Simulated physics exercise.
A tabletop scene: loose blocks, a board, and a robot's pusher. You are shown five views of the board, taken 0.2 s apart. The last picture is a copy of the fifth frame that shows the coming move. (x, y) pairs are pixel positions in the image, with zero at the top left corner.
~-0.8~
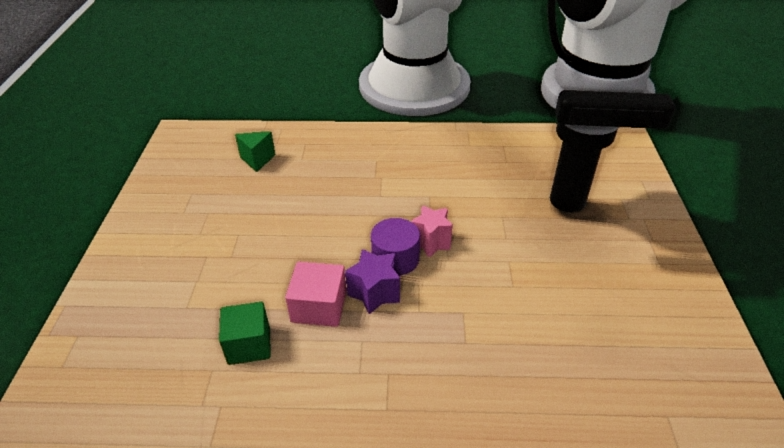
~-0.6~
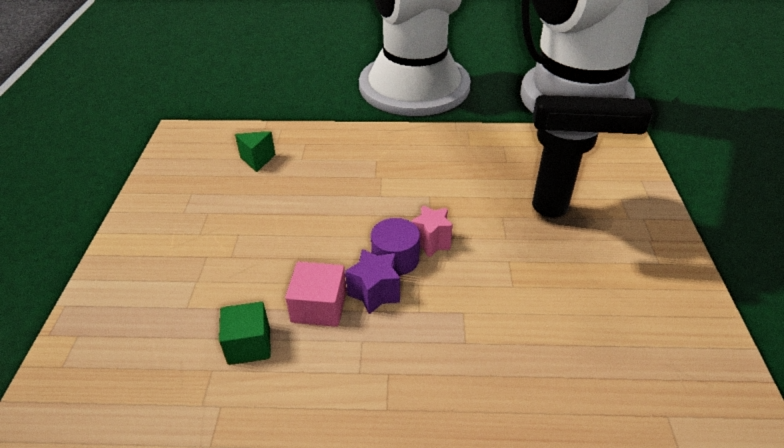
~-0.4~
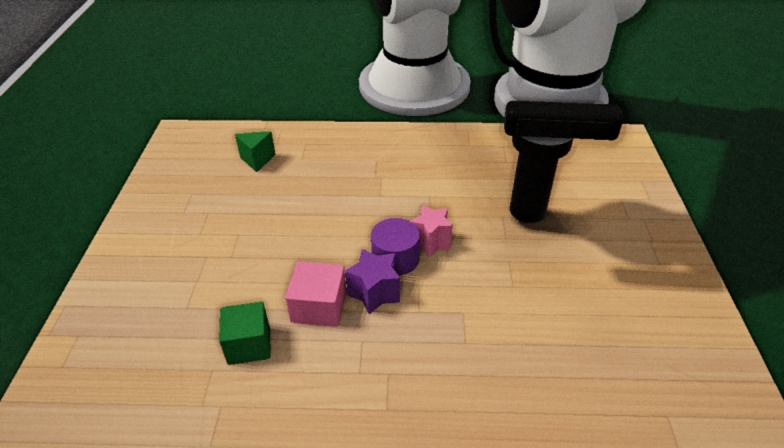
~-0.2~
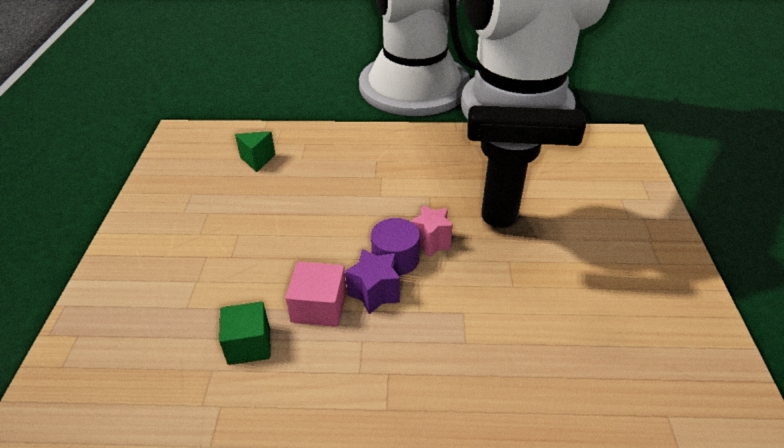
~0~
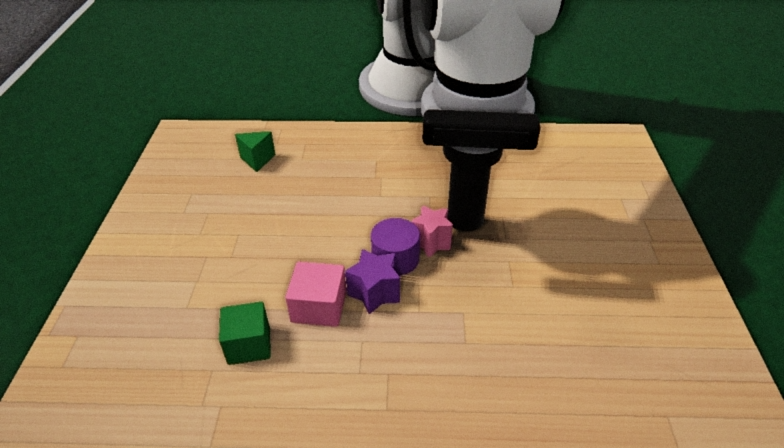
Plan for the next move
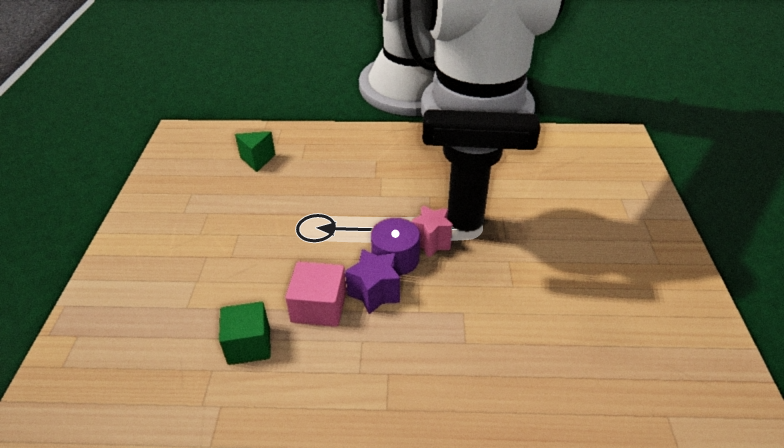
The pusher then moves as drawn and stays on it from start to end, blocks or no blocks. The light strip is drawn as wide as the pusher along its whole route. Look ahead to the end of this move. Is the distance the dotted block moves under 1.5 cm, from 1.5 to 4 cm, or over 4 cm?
Displacement: Past 4 cm.
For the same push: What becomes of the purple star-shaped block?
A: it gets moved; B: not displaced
My answer is option A.
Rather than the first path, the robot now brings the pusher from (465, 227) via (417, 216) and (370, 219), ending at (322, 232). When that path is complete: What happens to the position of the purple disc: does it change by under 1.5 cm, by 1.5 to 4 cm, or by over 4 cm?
Verdict: From 1.5 to 4 cm.
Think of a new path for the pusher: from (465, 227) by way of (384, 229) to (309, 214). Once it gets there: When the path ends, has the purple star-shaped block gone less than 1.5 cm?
No, that is not how it ends up.
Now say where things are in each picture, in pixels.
In the first picture, lower end of the pusher (568, 201), tops of blocks, pink square block (315, 281), purple star-shaped block (374, 267), purple disc (395, 234), pink star-shaped block (433, 218).
In the second picture, pusher (550, 206), blocks as before.
In the third picture, pusher (528, 211), blocks as before.
In the fourth picture, pusher (499, 216), blocks as before.
In the fifth picture, pusher (465, 219), pink square block (315, 281), purple star-shaped block (374, 267), purple disc (395, 234), pink star-shaped block (433, 218).
The drawn path runs from (465, 227) through (415, 229) and (365, 229) to (316, 228); the dot is on the purple disc.
On the path given first. One third of the way, pusher (415, 222); purple star-shaped block (367, 278), turned 20° anticlockwise; purple disc (361, 245); pink star-shaped block (385, 222).
Two thirds of the way, pusher (364, 222); pink square block (310, 287); purple star-shaped block (368, 284), turned 35° anticlockwise; purple disc (345, 254); pink star-shaped block (344, 225), turned 50° anticlockwise.
At the end, pusher (315, 220); pink square block (310, 287); purple star-shaped block (368, 285), turned 35° anticlockwise; purple disc (345, 255); pink star-shaped block (325, 227), turned 90° anticlockwise.
